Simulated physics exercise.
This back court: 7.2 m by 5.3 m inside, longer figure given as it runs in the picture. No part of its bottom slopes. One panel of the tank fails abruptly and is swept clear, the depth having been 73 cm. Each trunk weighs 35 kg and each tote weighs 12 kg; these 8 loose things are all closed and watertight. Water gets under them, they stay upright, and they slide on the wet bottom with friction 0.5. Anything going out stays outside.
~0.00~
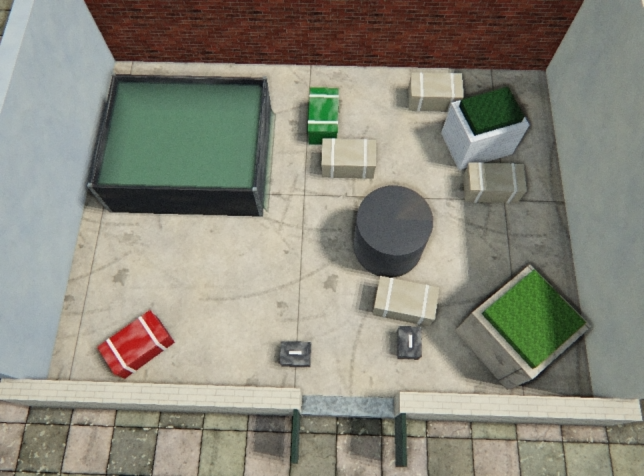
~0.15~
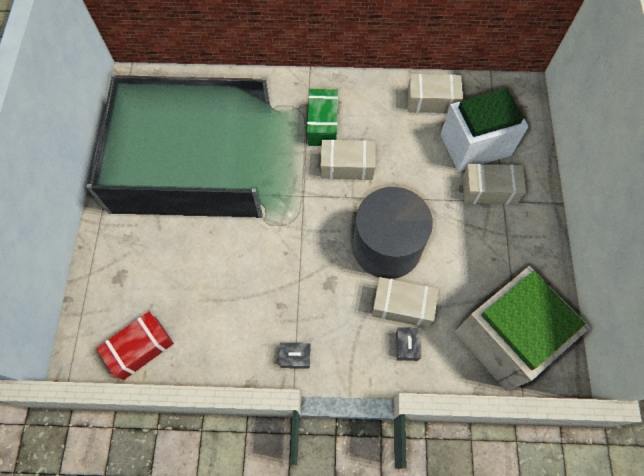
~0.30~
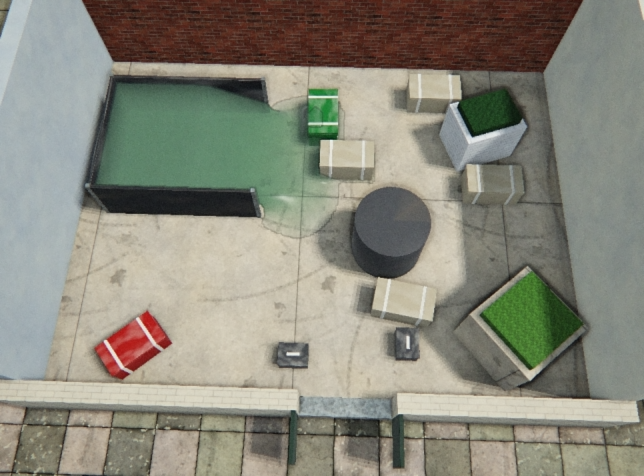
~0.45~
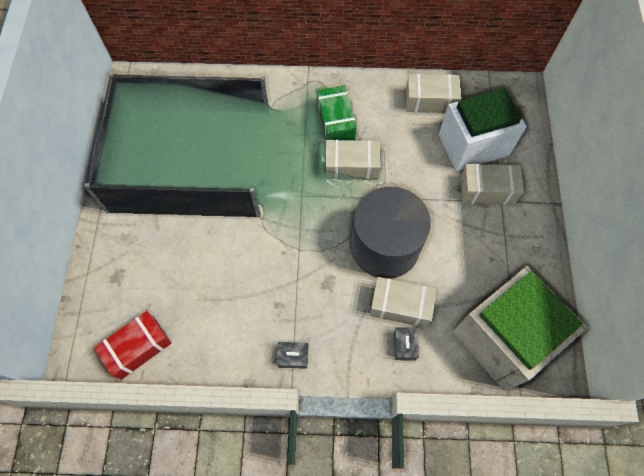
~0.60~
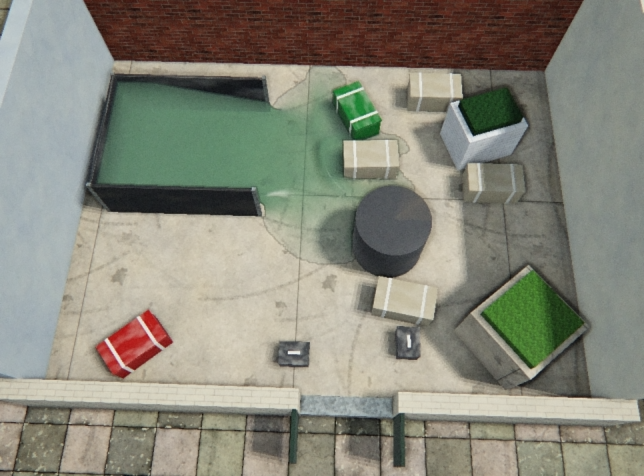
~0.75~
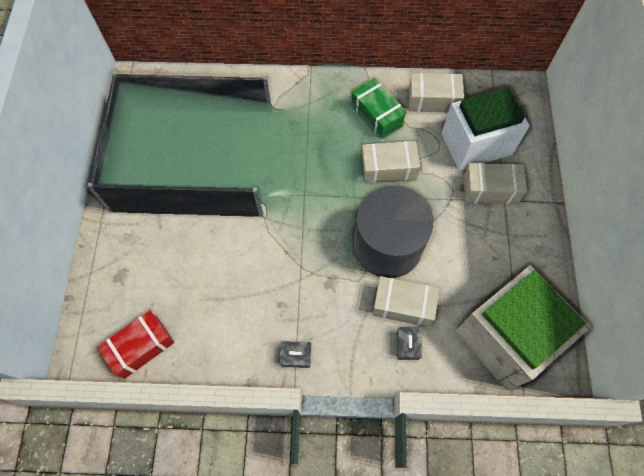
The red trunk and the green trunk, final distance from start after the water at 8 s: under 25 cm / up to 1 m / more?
Red trunk - under 25 cm, green trunk - more than 1 m.
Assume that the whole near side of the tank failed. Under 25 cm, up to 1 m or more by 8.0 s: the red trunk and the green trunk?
First the red trunk: It is carried a long way; as for the green trunk, it holds steady.
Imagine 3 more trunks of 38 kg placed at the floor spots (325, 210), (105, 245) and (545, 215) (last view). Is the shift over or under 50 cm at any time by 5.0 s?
Taking them in the order given: Exceeds it, falls short and exceeds it.
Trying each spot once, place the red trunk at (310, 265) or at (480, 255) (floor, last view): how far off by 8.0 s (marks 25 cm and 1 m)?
Well, the first time it drifts a modest way, and the second time it covers a big distance.
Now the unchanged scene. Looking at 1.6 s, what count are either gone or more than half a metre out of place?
Count: 3.
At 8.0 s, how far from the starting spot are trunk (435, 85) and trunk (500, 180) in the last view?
Respectively: 200 cm / 400 cm.
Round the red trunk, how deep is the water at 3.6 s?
1 cm or so.
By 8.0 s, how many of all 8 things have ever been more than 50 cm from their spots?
Count: 7.
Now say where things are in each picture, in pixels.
In the first picture, the red trunk at (133, 342) rests on the ground; the green trunk at (324, 109) rests on the ground; 3.9 m2 under water; 0 of 8 have shifted.
In the second picture, the red trunk at (132, 343) rests on the ground; the green trunk at (323, 110), on the bottom; water covers 4.9 m2; 0 of 8 have shifted.
In the third picture, the red trunk at (130, 343) rests on the ground; the green trunk at (323, 110) rests on the ground; water covers 6.1 m2; 0 of 8 have shifted.
In the fourth picture, the red trunk at (129, 342), on the bottom; the green trunk at (337, 108), on the bottom, 23 cm from its start; 7.4 m2 under water; 2 of 8 have shifted.
In the fifth picture, the red trunk at (131, 341), on the bottom; the green trunk at (357, 105), on the bottom, 53 cm from its start; 8.8 m2 under water; 2 of 8 have shifted.
In the sixth picture, the red trunk at (133, 342), on the bottom; the green trunk at (379, 101) rests on the ground, 86 cm from its start; water covers 10.4 m2; 2 of 8 have shifted.
After 1.6 s the red trunk is near (133, 342), 0.0 m from its start, aground; the green trunk is near (439, 78), 1.8 m from its start, afloat; 0 of 8 are out; 2 afloat.
After 3.6 s the red trunk is near (133, 342), 0.0 m from its start, aground; the green trunk is near (505, 72), 2.8 m from its start, afloat; 0 of 8 are out; 3 afloat.
After 5.6 s the red trunk is near (133, 342), 0.0 m from its start, aground; the green trunk is near (491, 86), 2.6 m from its start, afloat; 0 of 8 are out; 4 afloat.
After 8.0 s the red trunk is near (133, 342), 0.0 m from its start, aground; the green trunk is near (478, 92), 2.4 m from its start, aground; 1 of 8 are out; 3 afloat.
